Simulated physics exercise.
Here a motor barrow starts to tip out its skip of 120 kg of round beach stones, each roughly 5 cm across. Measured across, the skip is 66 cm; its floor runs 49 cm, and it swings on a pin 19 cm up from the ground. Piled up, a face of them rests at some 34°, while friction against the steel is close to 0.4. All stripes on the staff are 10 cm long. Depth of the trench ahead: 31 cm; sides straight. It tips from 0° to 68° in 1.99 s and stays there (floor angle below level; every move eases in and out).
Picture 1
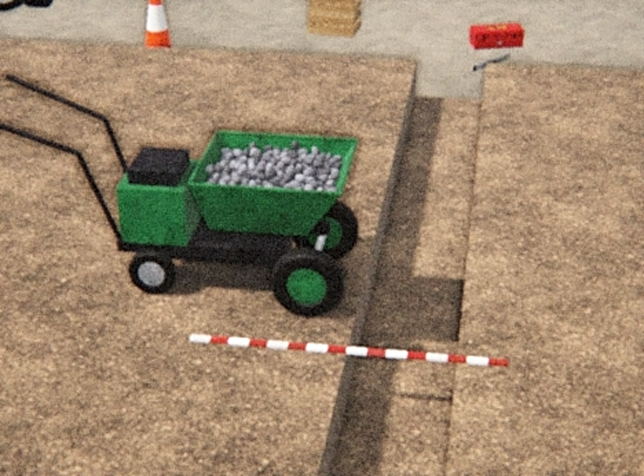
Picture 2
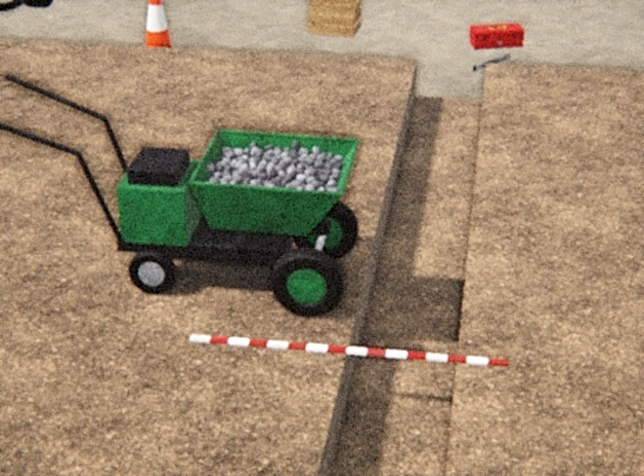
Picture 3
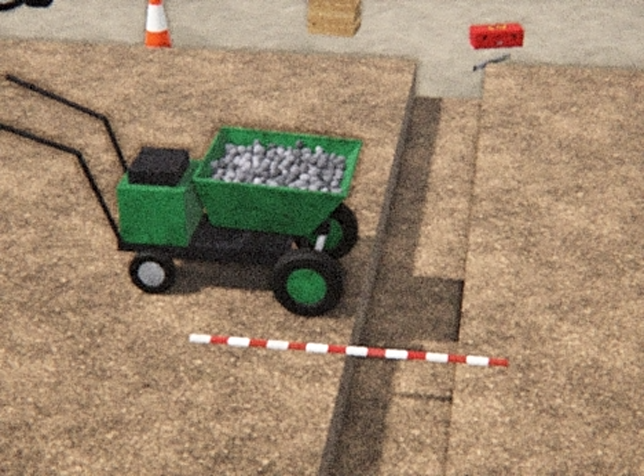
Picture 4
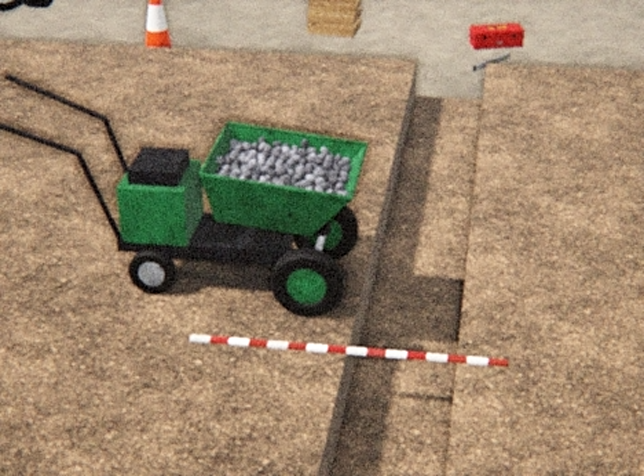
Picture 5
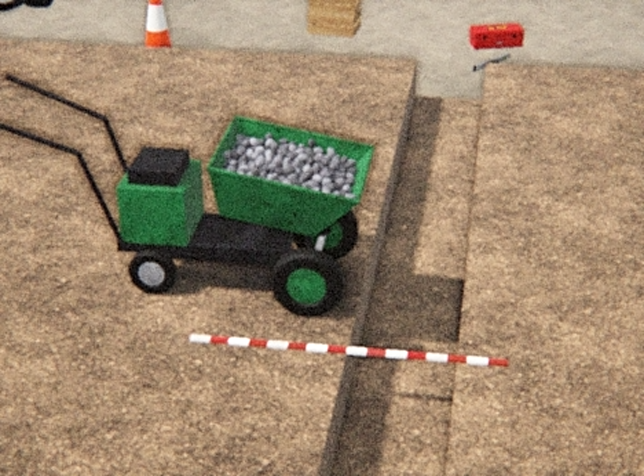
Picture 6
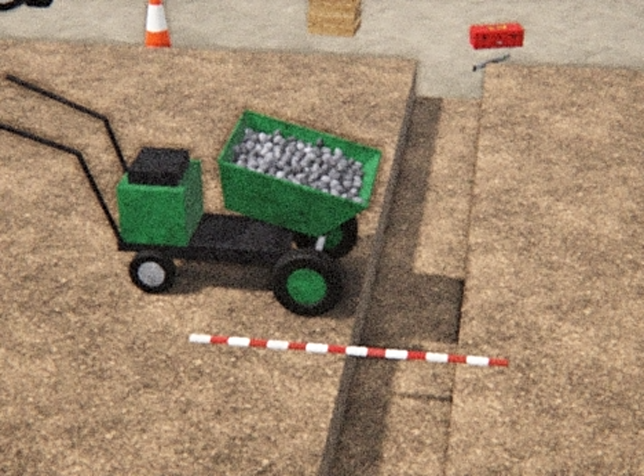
To begin with, a green motor barrow stands beside a straight trench, its level skip full of round grey stones, with a red-and-white striped staff lying across the trench. The skip then starts tilting slowly toward the right, its rear end lifting, and ends clearly slanted with the stones still inside.
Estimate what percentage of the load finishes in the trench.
Roughly 78 percent.
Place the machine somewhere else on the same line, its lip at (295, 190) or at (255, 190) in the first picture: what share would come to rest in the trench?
From the first spot near 100, from the second near 100 per cent.
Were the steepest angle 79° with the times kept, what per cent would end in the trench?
In that case near 80 per cent.
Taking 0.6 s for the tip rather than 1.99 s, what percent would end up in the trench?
Trench share: Approx. 50%.
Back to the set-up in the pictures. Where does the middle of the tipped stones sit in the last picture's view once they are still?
I'd point somewhere around (441, 331).
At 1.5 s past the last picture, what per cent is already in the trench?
Around 35 per cent of it.
Then, 0.9 s after the last picture the floor is at 57°, 99 % in the skip, 1 % in the trench; the foremost stones are at (430, 266).
Then, 1.5 s after the last picture the floor is at 68°, 49 % in the skip, 35 % in the trench, 15 % past the trench; the foremost stones are at (530, 299).
Then, 1.8 s after the last picture the floor is at 68°, 26 % in the skip, 52 % in the trench, 22 % past the trench; the foremost stones are at (580, 304).
Then, 3.8 s after the last picture the floor is at 68°, 0 % in the skip, 78 % in the trench, 22 % past the trench; the foremost stones are at (602, 316).
